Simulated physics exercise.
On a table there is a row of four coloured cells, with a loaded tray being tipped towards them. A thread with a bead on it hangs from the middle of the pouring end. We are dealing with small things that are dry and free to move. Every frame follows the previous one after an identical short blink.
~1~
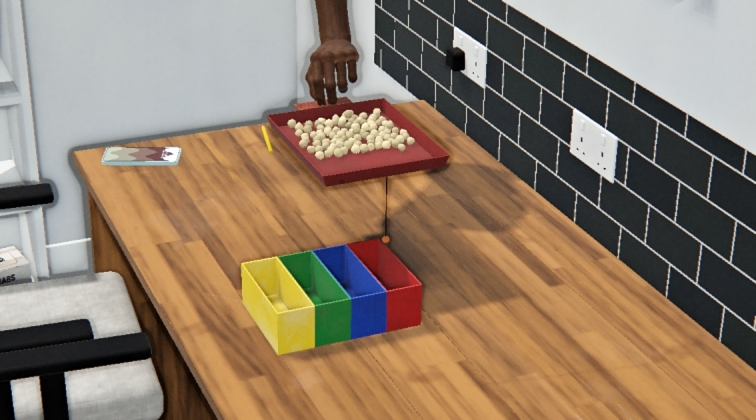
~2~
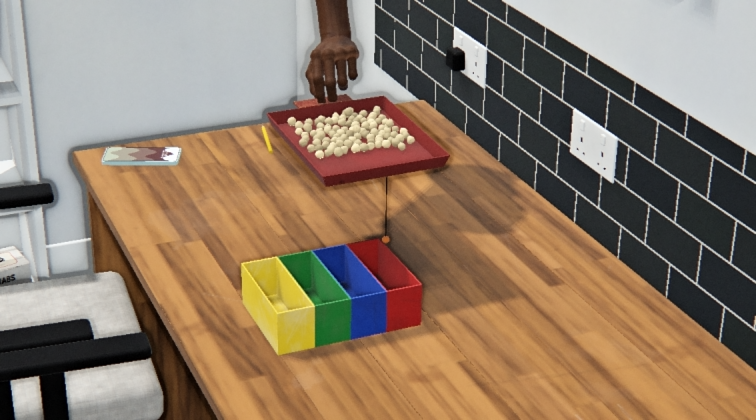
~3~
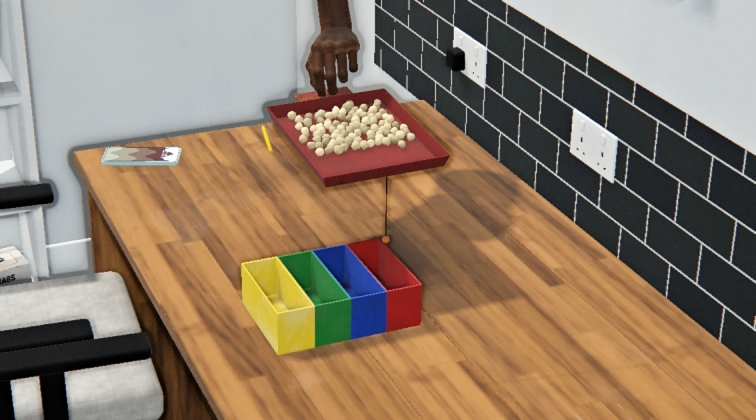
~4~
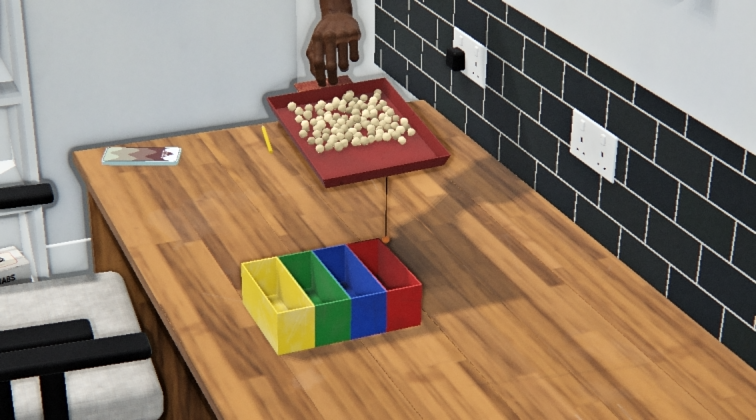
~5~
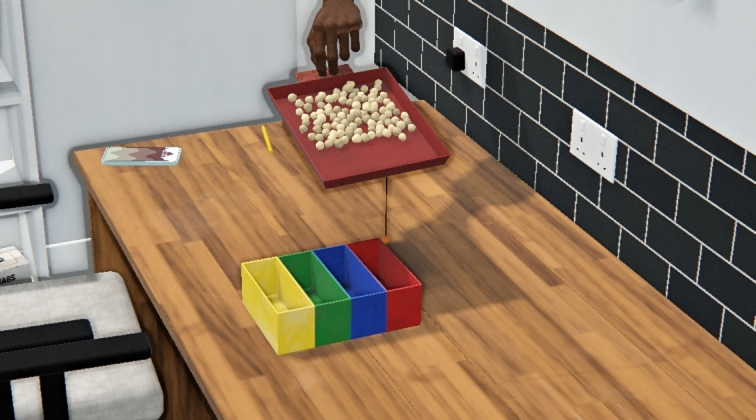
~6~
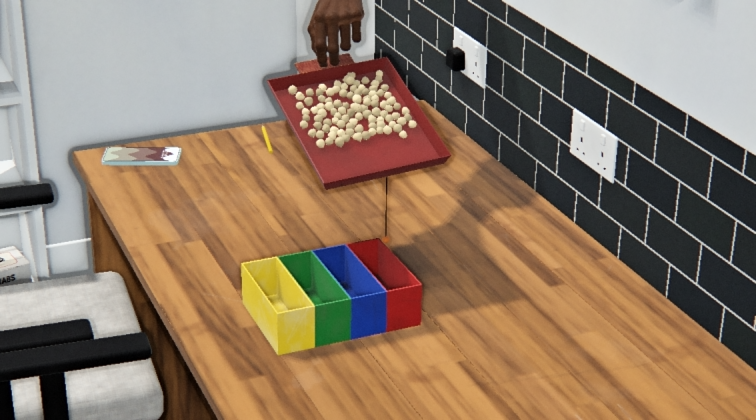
On a wooden table by a black-tiled wall, a dark red tray of small pale round nuts sits level behind a row of yellow, green, blue and red cells. A hand at its far end then rises, gradually tilting the tray towards the cells, its near left corner lowest.
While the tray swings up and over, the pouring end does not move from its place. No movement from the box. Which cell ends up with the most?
The blue cell.
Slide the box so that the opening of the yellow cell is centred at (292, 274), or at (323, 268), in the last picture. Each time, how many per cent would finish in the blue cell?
First try: Roughly 30 per cent; second try: Roughly 20 per cent.
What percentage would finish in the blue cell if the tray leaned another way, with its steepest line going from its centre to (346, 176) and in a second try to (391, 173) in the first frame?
In order, some 70 % and some 10 %.
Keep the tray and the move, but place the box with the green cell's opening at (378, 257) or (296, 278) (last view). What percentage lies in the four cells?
Roughly 80 %, then roughly 70 %.
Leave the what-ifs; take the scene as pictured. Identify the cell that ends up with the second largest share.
The answer here is red.
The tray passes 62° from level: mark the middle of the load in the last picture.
The middle of the load sits near (368, 165).
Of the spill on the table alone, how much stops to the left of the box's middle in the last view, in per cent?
Share on the left: Near 0 %.
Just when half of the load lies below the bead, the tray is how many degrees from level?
It sits at roughly 105°.
Shortly afterwards, tray tipped steeply; all but a few on the tray; only a few in the blue cell; only a few in the green cell; only a few in the red cell; only a few falling or outside the box.
Next, tray tipped right over; near half on the tray; near a quarter in the blue cell; a little in the green cell; only a few in the red cell; only a few in the yellow cell; near a quarter falling or outside the box.
Some moments later, tray tipped past a quarter turn; near a third in the blue cell; near a quarter in the red cell; near a quarter in the green cell; only a few in the yellow cell; near a quarter falling or outside the box.
In the end, tray tipped past a quarter turn; near a third in the blue cell; near a quarter in the red cell; near a quarter in the green cell; only a few in the yellow cell; near a quarter outside the box.
